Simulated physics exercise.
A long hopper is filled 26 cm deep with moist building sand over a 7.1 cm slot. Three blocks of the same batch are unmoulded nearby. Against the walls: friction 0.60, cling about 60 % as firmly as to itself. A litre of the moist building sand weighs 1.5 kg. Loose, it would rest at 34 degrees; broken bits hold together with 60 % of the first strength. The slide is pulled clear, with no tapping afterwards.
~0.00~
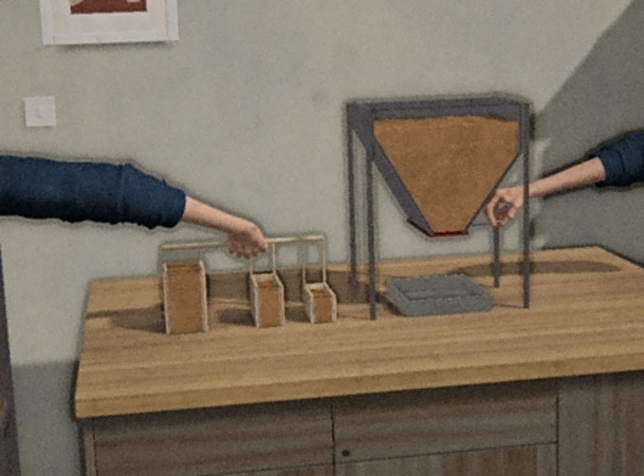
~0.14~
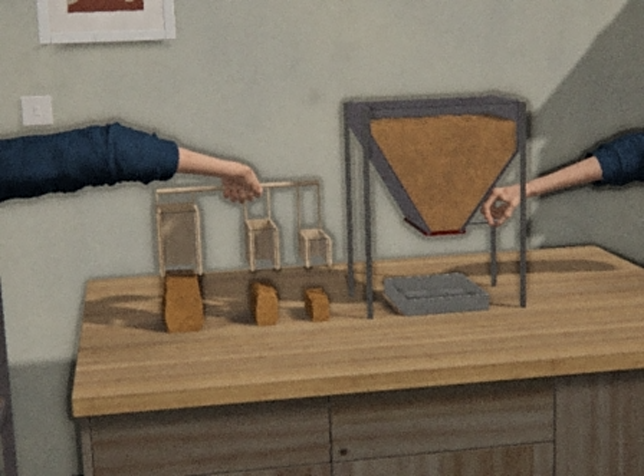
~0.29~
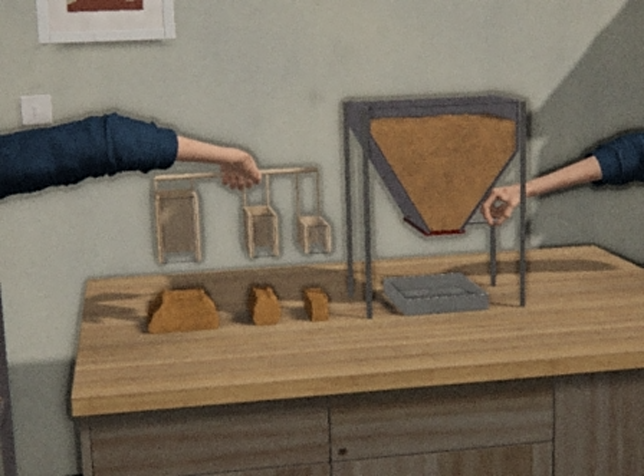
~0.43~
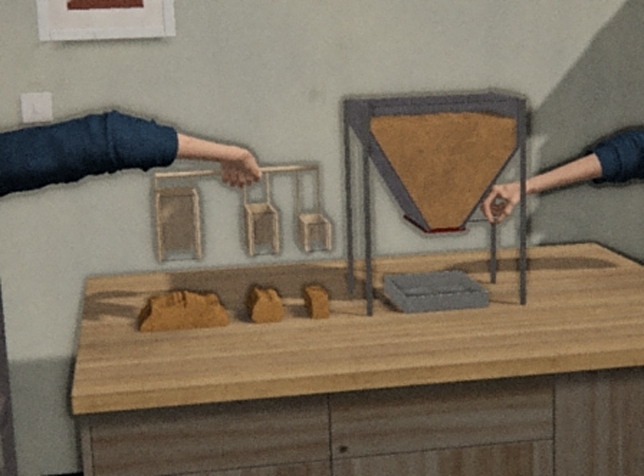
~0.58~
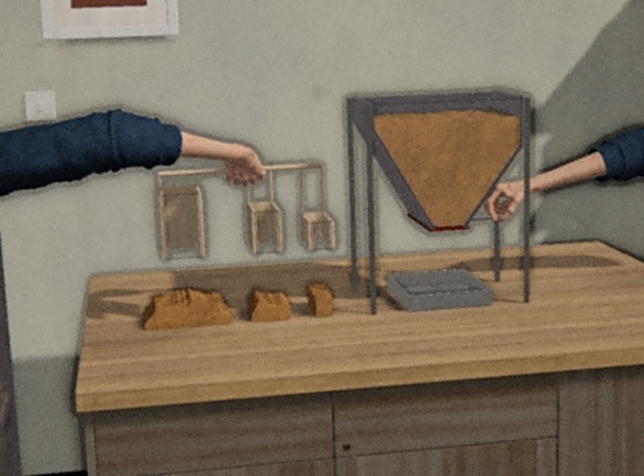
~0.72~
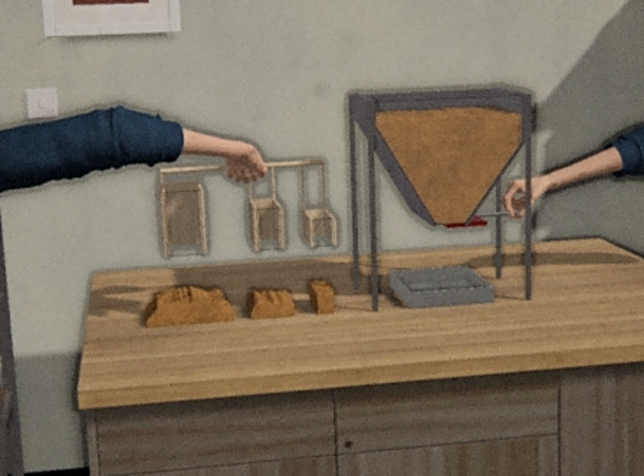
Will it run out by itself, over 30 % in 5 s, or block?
It runs.
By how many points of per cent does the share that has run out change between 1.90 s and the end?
About 45 %.
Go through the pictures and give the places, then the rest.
The first picture shows end of the slide at (463, 233), not yet moved; highest point of the moist building sand at (382, 129); test blocks 14 cm, 8.4 cm, 5.3 cm high (left to right).
The second picture shows end of the slide at (460, 232), not yet moved; highest point of the moist building sand at (380, 128); test blocks 12 cm, 7.8 cm, 5.3 cm high (left to right).
The third picture shows end of the slide at (460, 232), not yet moved; highest point of the moist building sand at (379, 127); test blocks 7.5 cm, 6.8 cm, 5.3 cm high (left to right).
The fourth picture shows end of the slide at (460, 229), not yet moved; highest point of the moist building sand at (379, 125); test blocks 6.4 cm, 6.0 cm, 5.3 cm high (left to right).
The fifth picture shows end of the slide at (464, 228), not yet moved; highest point of the moist building sand at (383, 123); test blocks 6.4 cm, 5.0 cm, 5.3 cm high (left to right).
The sixth picture shows end of the slide at (482, 224), moved 4.0 cm; highest point of the moist building sand at (385, 120); test blocks 6.4 cm, 4.3 cm, 5.3 cm high (left to right).
By 1.07 s, 6 % has run out.
By 1.49 s, 32 % has run out.
By 1.90 s, 56 % has run out.
By 2.32 s, 81 % has run out.
By 5.62 s, at the end, 100 % has run out.
